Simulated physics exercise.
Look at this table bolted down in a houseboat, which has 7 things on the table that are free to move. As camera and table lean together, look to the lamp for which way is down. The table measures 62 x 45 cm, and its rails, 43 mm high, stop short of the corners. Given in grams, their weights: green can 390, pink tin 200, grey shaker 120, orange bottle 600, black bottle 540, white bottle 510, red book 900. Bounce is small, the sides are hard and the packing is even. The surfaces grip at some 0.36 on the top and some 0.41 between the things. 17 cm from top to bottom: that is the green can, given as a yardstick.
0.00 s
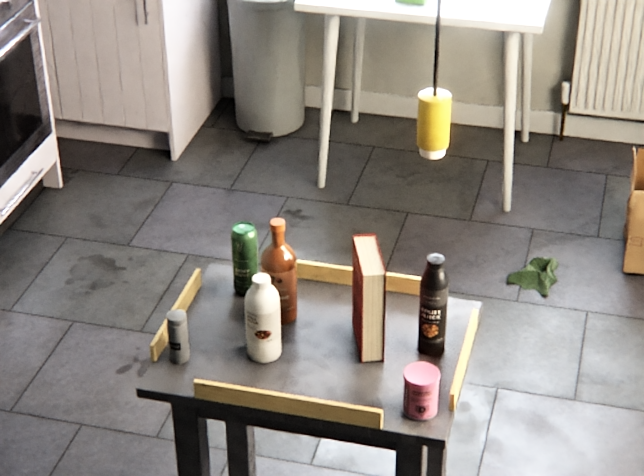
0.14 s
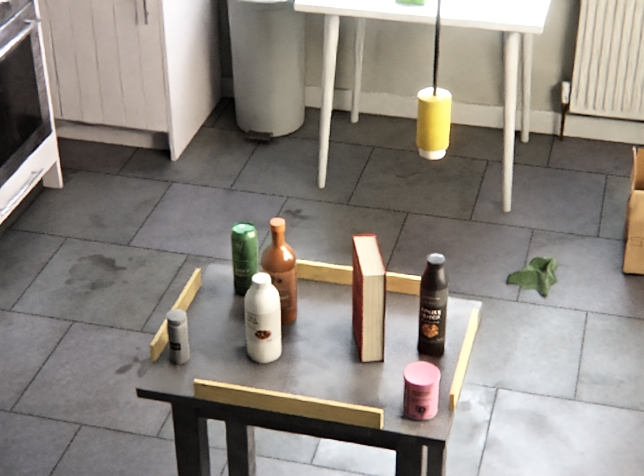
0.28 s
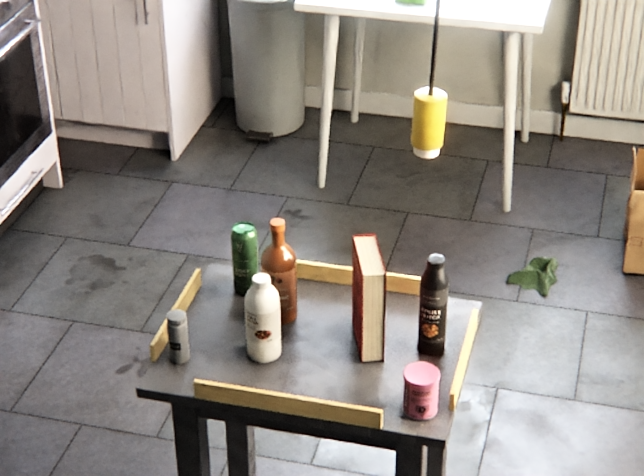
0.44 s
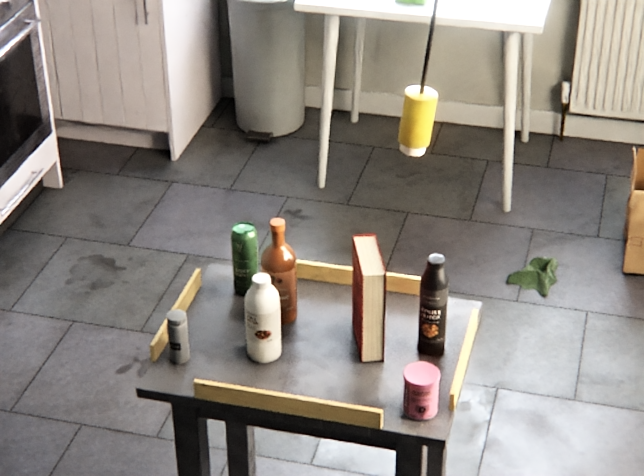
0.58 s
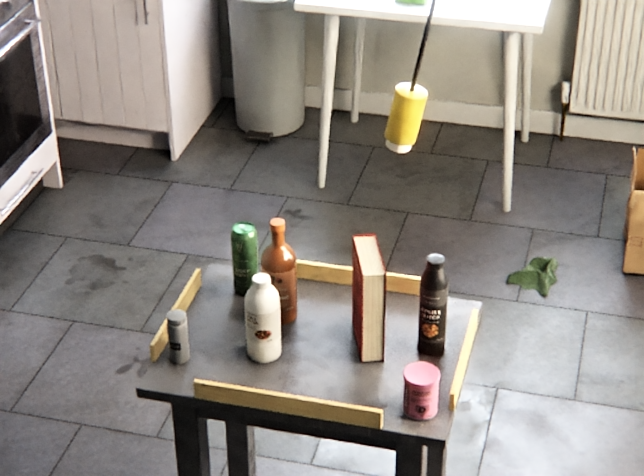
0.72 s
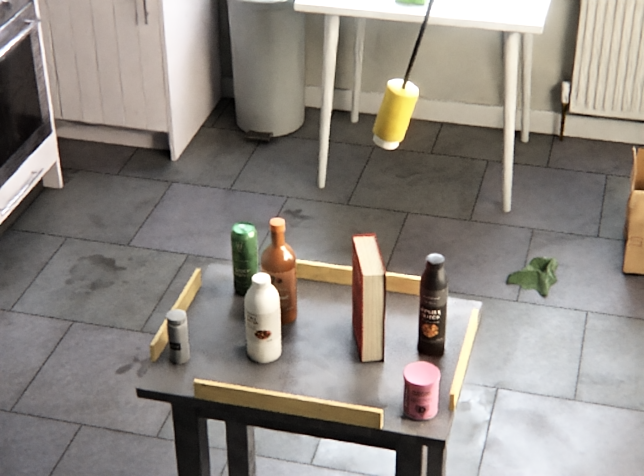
A dark table stands on a grey tiled floor in a kitchen, seen from above, with a white table, a bin and a radiator behind it. On it, inside low wooden rails, are a grey shaker, green can, orange and white bottles at left, and a red book, black bottle and pink tin at right. The hanging yellow lamp swings gradually leftward while the objects and view stay still.
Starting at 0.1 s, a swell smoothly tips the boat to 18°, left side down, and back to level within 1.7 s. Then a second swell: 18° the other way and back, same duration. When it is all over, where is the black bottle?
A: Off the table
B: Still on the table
Answer: B.
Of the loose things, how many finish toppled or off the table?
Tally: 4.
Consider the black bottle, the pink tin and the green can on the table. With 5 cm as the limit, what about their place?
Here is how it goes: The black bottle moves off; next, the pink tin remains near its start; last, the green can remains near its start.
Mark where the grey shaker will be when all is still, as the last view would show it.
Its middle settles close to pixel (159, 372).
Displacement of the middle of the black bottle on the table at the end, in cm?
Around 20 centimetres.
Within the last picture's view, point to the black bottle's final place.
Roughly (370, 302).
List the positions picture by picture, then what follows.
In the first frame, boat level; black bottle (433, 304); green can (245, 260).
In the second frame, boat level; grey shaker (178, 337); orange bottle (279, 269).
In the third frame, boat heeled 2°, left side down; white bottle (263, 316); red book (368, 299).
In the fourth frame, boat heeled 6°, left side down; green can (245, 260); pink tin (421, 392).
In the fifth frame, boat heeled 11°, left side down; grey shaker (178, 337); orange bottle (279, 269).
In the sixth frame, boat heeled 15°, left side down; black bottle (433, 304); white bottle (263, 316).
Around 1.22 s, boat heeled 14°, left side down; black bottle tipped 35° against what carries it near (400, 301); red book tipped 47° against what carries it; white bottle tipped 4° against what carries it.
Around 1.62 s, boat heeled 2°, left side down; black bottle on its side near (369, 310); red book tipped 75° against what carries it; white bottle tipped 31° against what carries it.
Around 2.12 s, boat heeled 6°, right side down; black bottle on its side near (371, 298); white bottle on its side; red book on its side.
Finally (5.0 s), on their side or leaning hard on the table, grey shaker, black bottle, white bottle and red book; the other 3 still in place (within 5 cm). In the last view, black bottle near (370, 302).
